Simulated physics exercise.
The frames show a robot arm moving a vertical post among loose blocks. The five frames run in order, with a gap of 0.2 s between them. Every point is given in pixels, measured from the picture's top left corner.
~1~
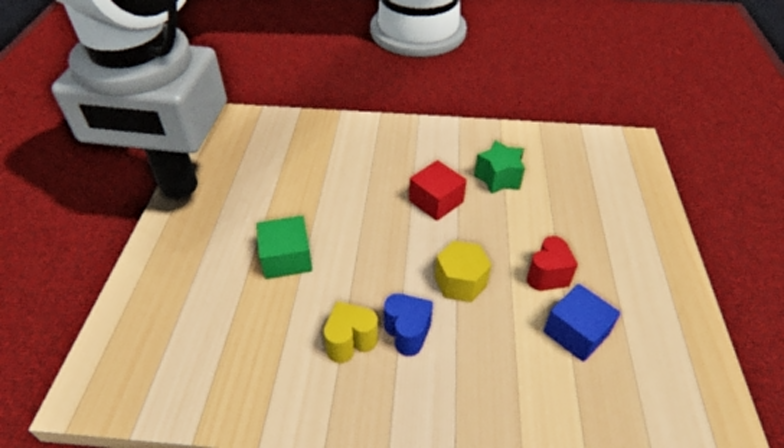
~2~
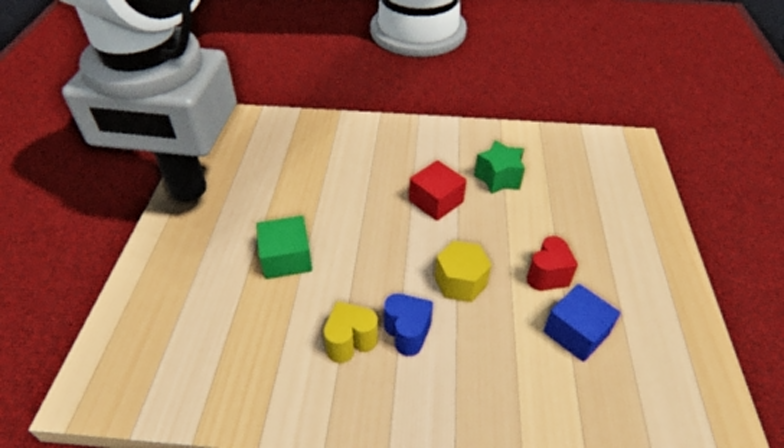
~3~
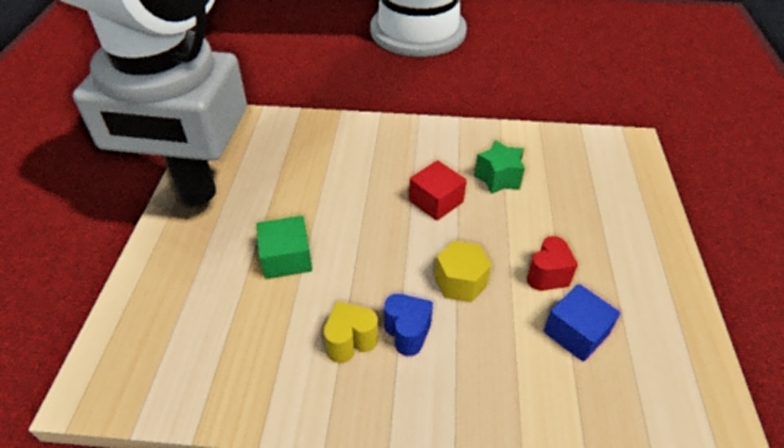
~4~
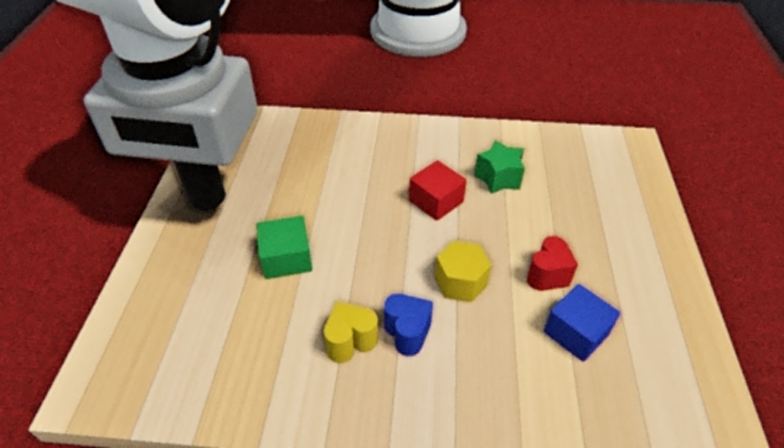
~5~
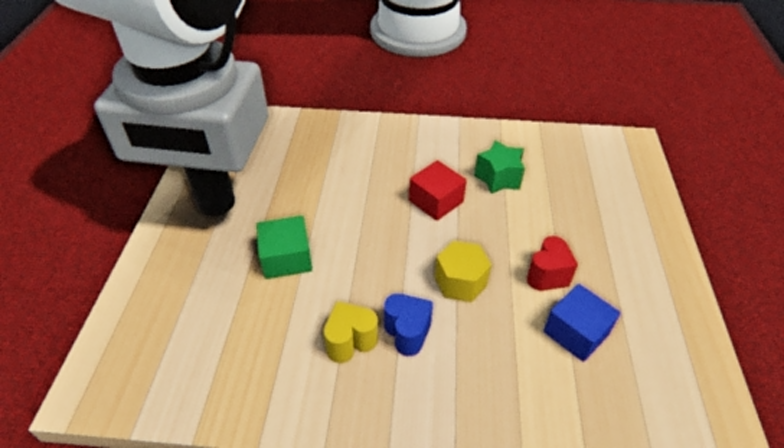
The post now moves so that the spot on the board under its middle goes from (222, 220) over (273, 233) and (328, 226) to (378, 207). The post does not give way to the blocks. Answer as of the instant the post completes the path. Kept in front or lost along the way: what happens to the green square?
Final position: To the side or behind.
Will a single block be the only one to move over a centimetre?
Yes, it checks out.
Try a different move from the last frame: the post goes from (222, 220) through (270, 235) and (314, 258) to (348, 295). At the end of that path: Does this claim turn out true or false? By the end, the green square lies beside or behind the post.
False
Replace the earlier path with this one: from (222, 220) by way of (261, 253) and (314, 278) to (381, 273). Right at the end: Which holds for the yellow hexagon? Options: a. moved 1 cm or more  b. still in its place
It's a.
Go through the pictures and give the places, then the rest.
Tip of the post (180, 187), middles of tops, green square (282, 235), red square (438, 178), in the first frame.
Post (189, 190), nothing pushed, in the second frame.
Post (198, 194), nothing pushed, in the third frame.
Post (208, 199), nothing pushed, in the fourth frame.
Post (217, 204), green square (282, 235), red square (438, 178), in the fifth frame.
On the path given first. One third of the way, post (270, 217); green square (286, 239).
Two thirds of the way, post (327, 209); green square (292, 244).
At the end, post (378, 191); green square (292, 244); red square unmoved.
